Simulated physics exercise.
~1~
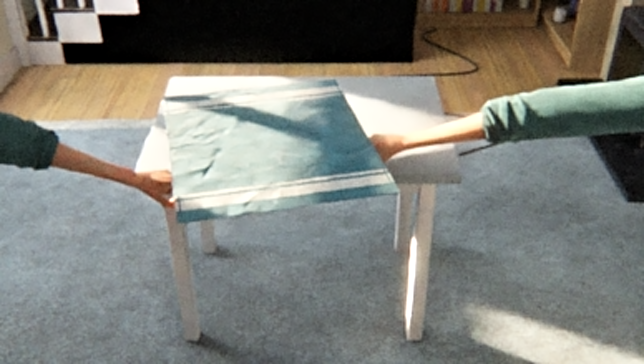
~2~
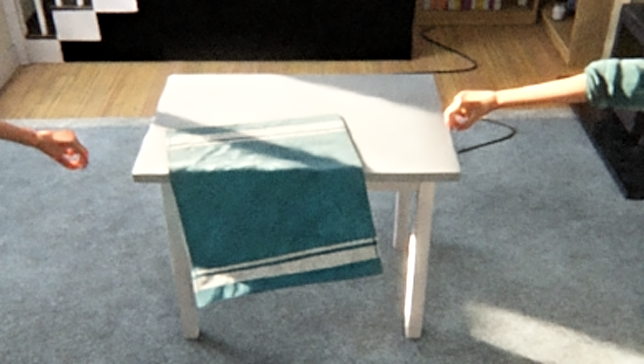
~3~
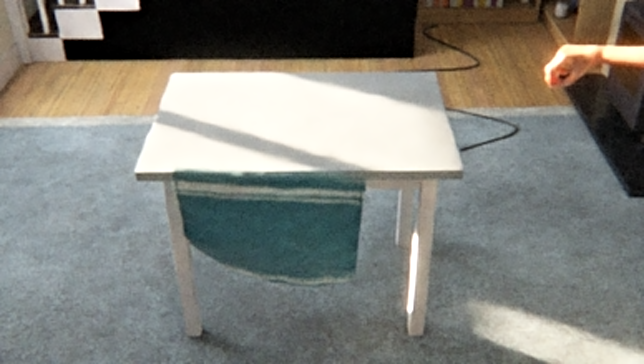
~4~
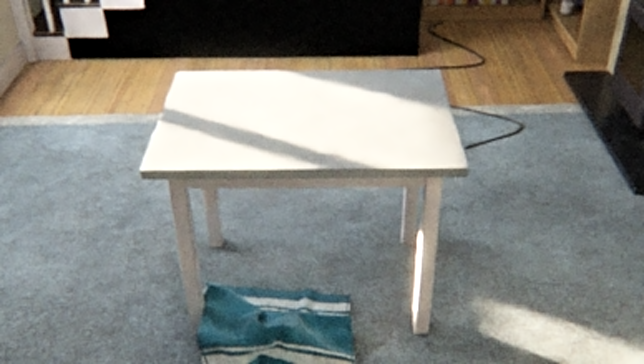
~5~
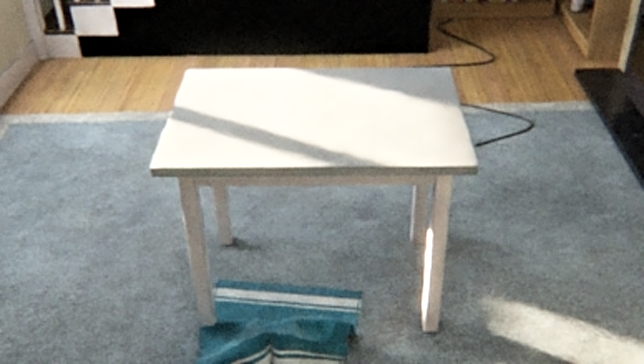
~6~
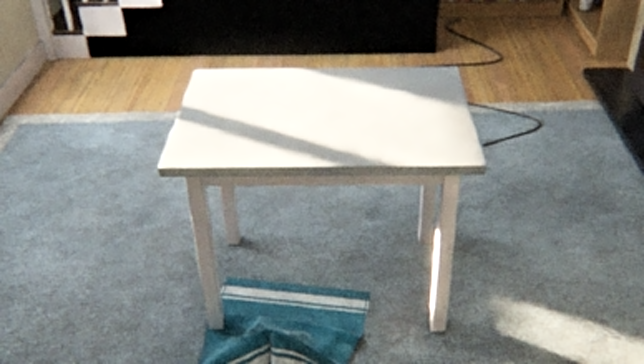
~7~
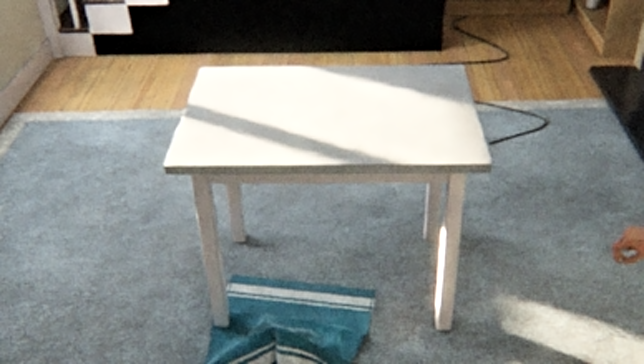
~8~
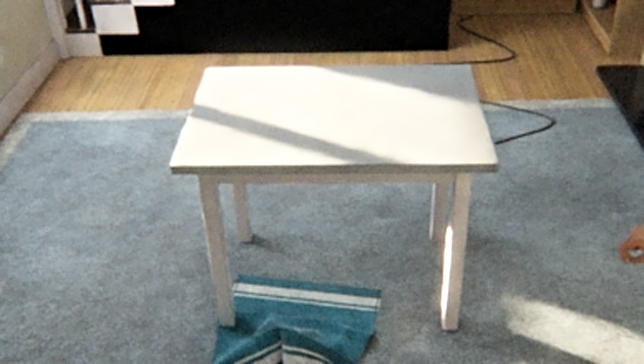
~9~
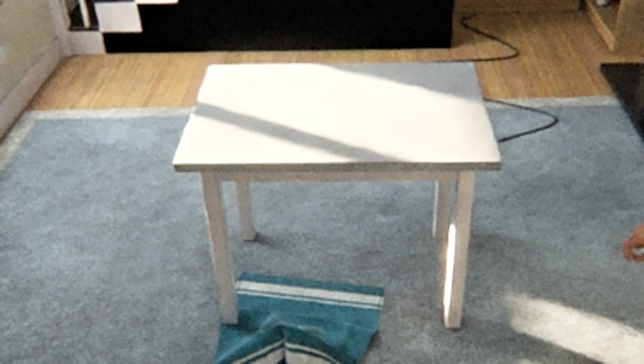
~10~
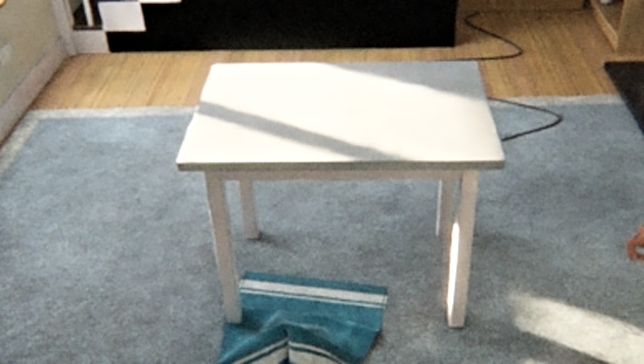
A teal cloth with pale stripes is held by two hands, one on each side, across the front of a small white table. The table stands on a blue-grey carpet in a sunlit room, seen from the front and slightly above, with wooden flooring and a black panel behind. The hands let go and draw away, and the cloth slides down over the front edge. It slips off the tabletop completely and drops to the carpet. The view shifts slightly left, and the cloth stays crumpled on the floor by the front left leg, the tabletop bare.
